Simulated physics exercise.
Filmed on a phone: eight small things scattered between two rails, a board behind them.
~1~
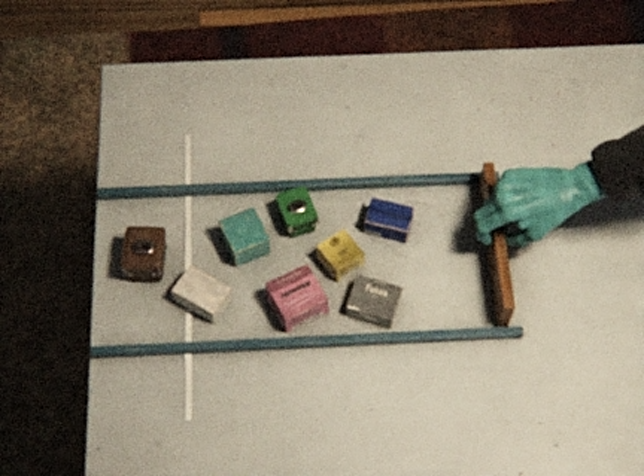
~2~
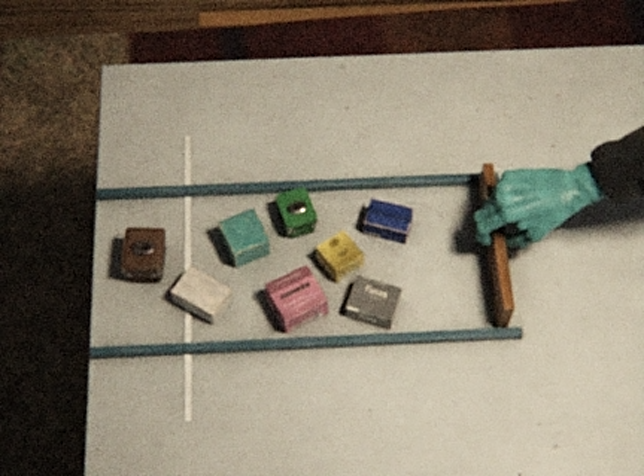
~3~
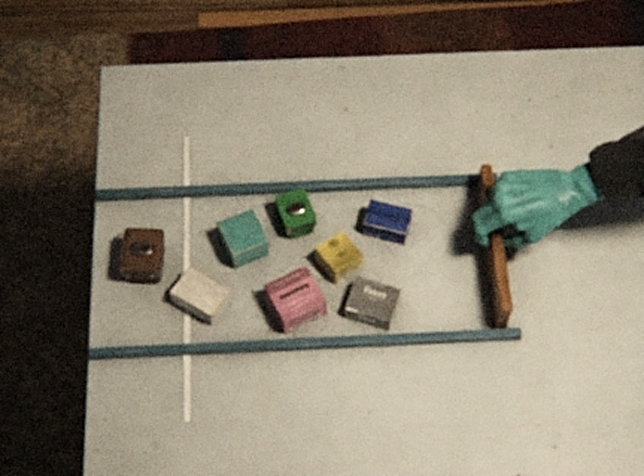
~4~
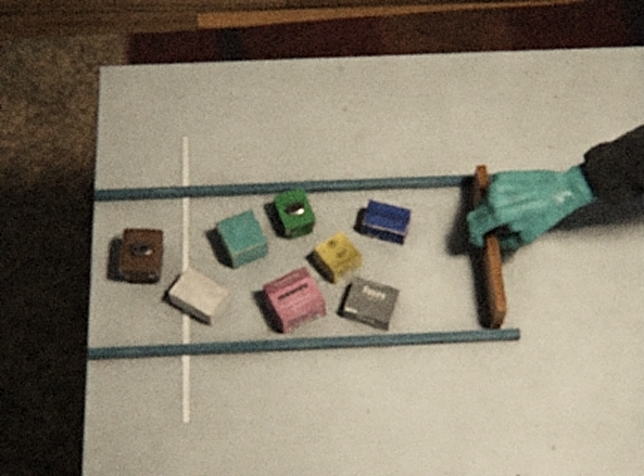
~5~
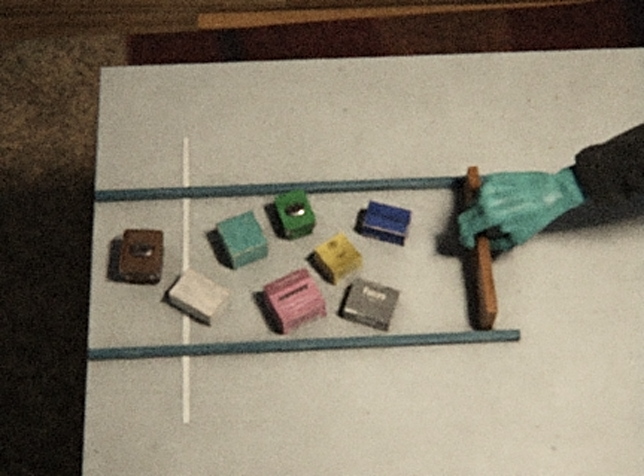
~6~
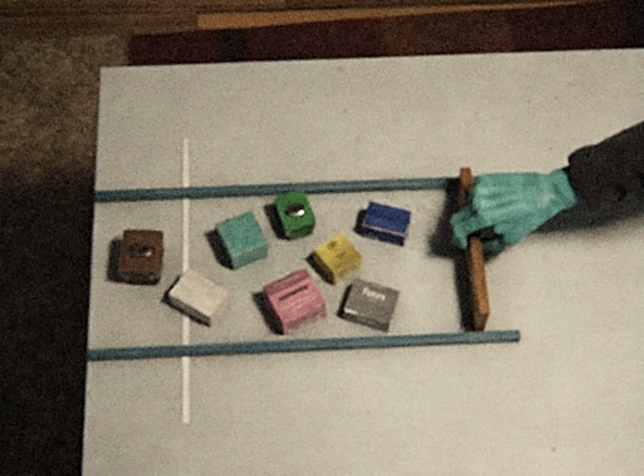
On a pale tabletop, a green-gloved hand slid a wooden board a short way left between two rails, while the eight small coloured boxes and blocks scattered in front of it stayed still.
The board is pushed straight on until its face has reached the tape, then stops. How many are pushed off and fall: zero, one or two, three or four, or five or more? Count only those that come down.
In the end the number that fall off is one or two.
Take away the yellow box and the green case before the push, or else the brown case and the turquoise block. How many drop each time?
It would be 2 and 1.
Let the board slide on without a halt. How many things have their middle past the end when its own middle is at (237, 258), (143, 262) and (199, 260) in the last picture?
Place by place, 0, 5 and 1.
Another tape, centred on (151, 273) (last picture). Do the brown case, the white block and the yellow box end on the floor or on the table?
The brown case is lost, the white block drops off, the yellow box is kept.
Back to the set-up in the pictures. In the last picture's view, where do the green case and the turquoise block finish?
The green case at (126, 214), the turquoise block at (129, 258).
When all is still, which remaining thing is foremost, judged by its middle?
Foremost is the pink box.
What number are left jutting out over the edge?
1 of them.
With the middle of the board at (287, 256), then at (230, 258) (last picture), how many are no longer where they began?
8 and 8.
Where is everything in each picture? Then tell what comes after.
Brown case (145, 254); white block (202, 294); turquoise block (245, 237); board (496, 244); tape (188, 268), in the first frame.
White block (202, 295); yellow box (340, 257), in the second frame.
Turquoise block (244, 239); board (494, 245), in the third frame.
Brown case (143, 256); green case (295, 214), in the fourth frame.
White block (200, 297); pink box (295, 301), in the fifth frame.
Brown case (143, 257); white block (200, 298); turquoise block (243, 240); board (472, 248); tape (186, 271), in the sixth frame.
Soon after, none off yet; brown case at rest near (143, 257); white block at rest near (200, 298); turquoise block at rest near (243, 240).
Then, none off yet; brown case moved a little near (126, 251); white block moved about its own width near (151, 295); turquoise block moved about its own width near (210, 253).
At rest, the number that fall off is one or two; fallen, white block and brown case.
